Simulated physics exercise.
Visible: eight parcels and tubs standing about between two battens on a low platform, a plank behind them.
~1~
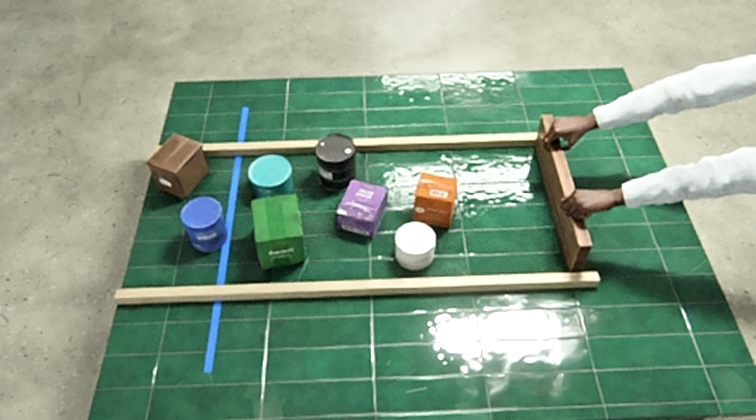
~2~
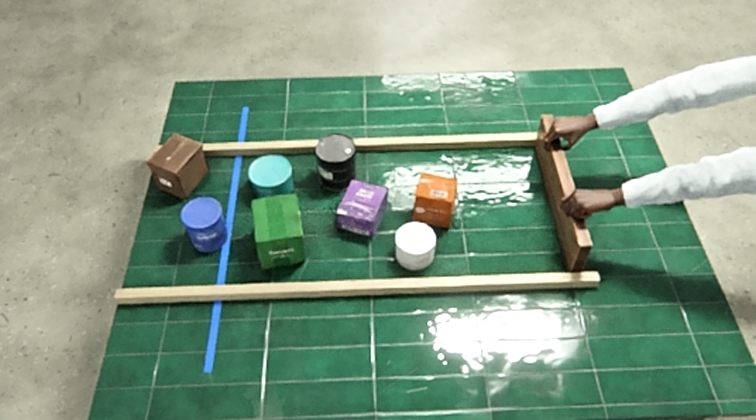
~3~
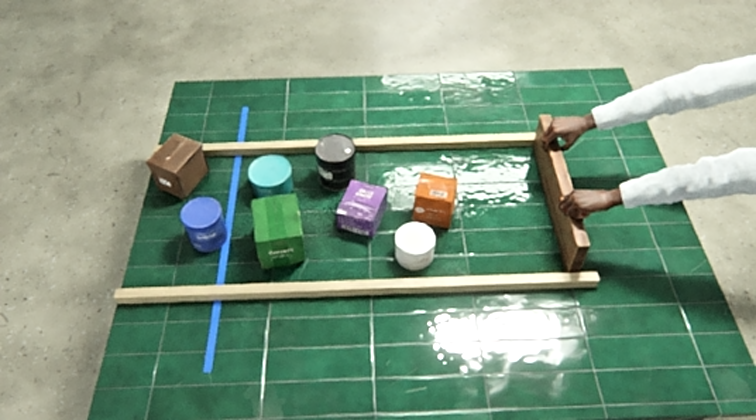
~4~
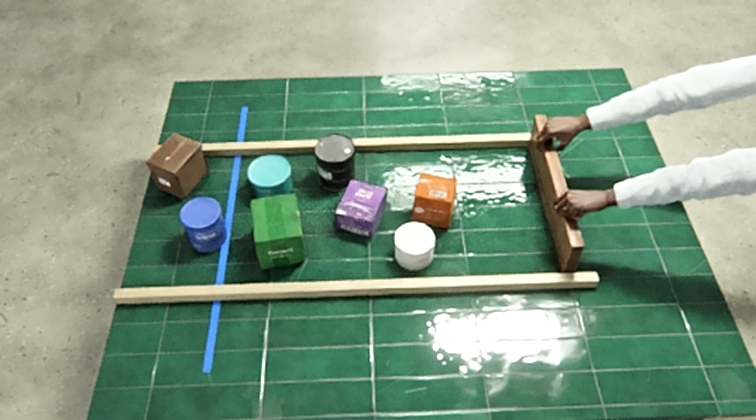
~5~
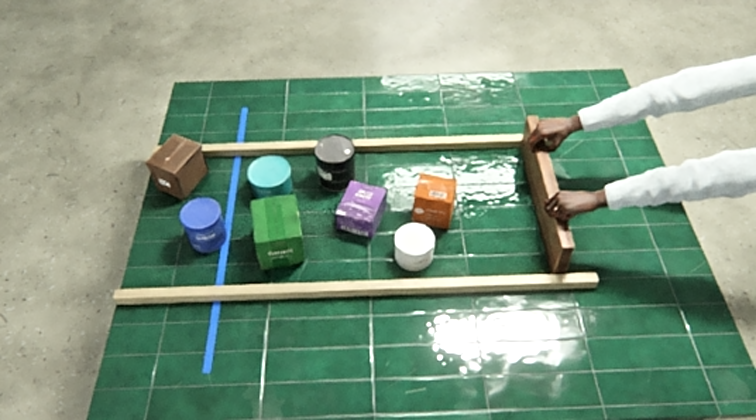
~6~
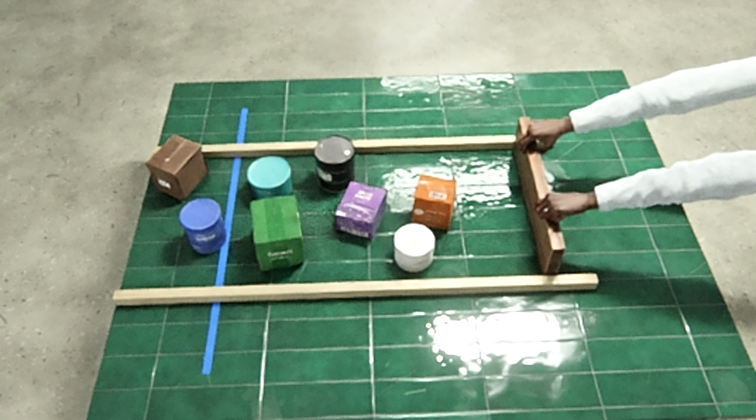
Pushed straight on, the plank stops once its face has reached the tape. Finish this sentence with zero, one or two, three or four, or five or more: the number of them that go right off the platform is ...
The number of them that go right off the platform is one or two.
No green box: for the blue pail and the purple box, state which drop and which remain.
Well, the blue pail leaves the top, while the purple box hangs in there.
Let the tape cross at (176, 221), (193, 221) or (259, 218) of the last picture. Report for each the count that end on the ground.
First 5, then 5, then 0.
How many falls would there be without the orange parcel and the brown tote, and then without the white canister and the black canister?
The number fallen is 1, and in the other try 1.
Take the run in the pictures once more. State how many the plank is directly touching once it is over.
The count comes out at 3.
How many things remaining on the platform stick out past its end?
The total would be 1.
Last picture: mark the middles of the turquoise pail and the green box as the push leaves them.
Look around (173, 183) for the first and around (142, 253) for the second.
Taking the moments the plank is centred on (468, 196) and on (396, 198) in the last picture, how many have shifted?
Tally: 0; 3.
Early on, none off yet; brown tote at rest near (179, 169); blue pail at rest near (205, 227); turquoise pail at rest near (270, 180).
Finally, the number that fall off is one or two; lost, blue pail and brown tote.
